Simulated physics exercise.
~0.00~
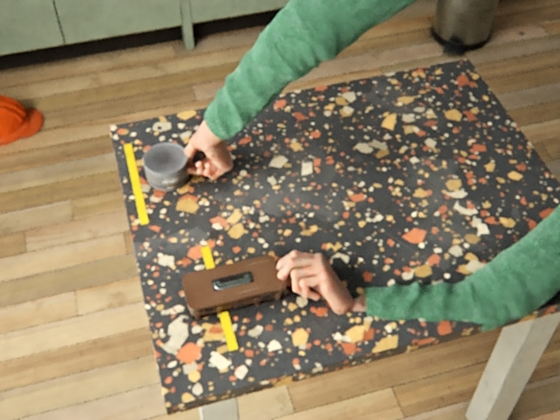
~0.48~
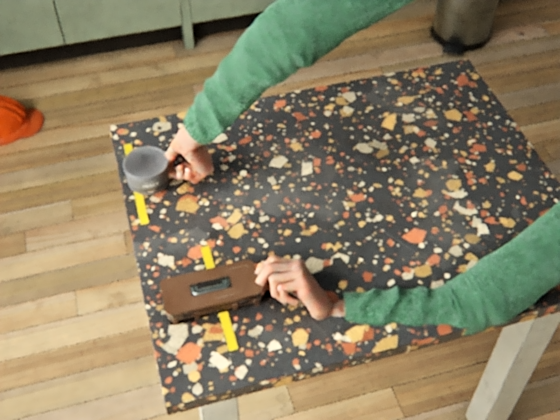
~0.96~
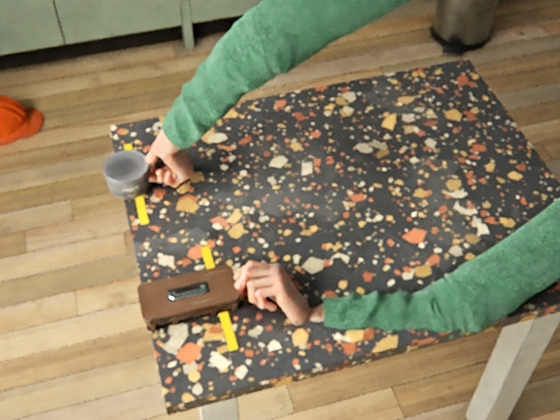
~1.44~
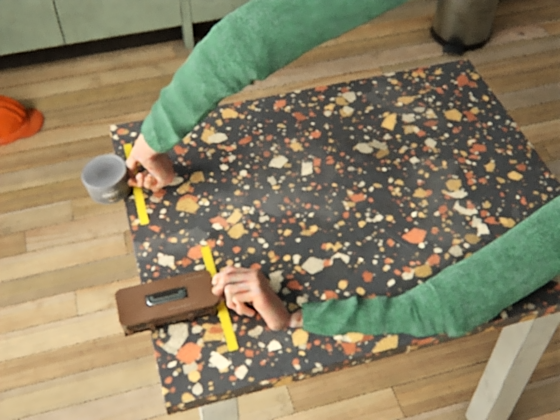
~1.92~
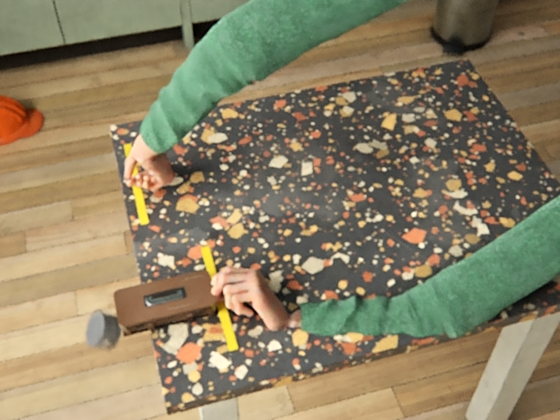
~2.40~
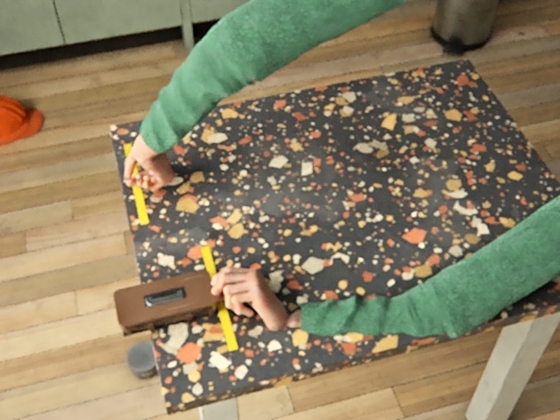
On a speckled table, two hands push a grey tub, which falls off, and a brown case, which stays.
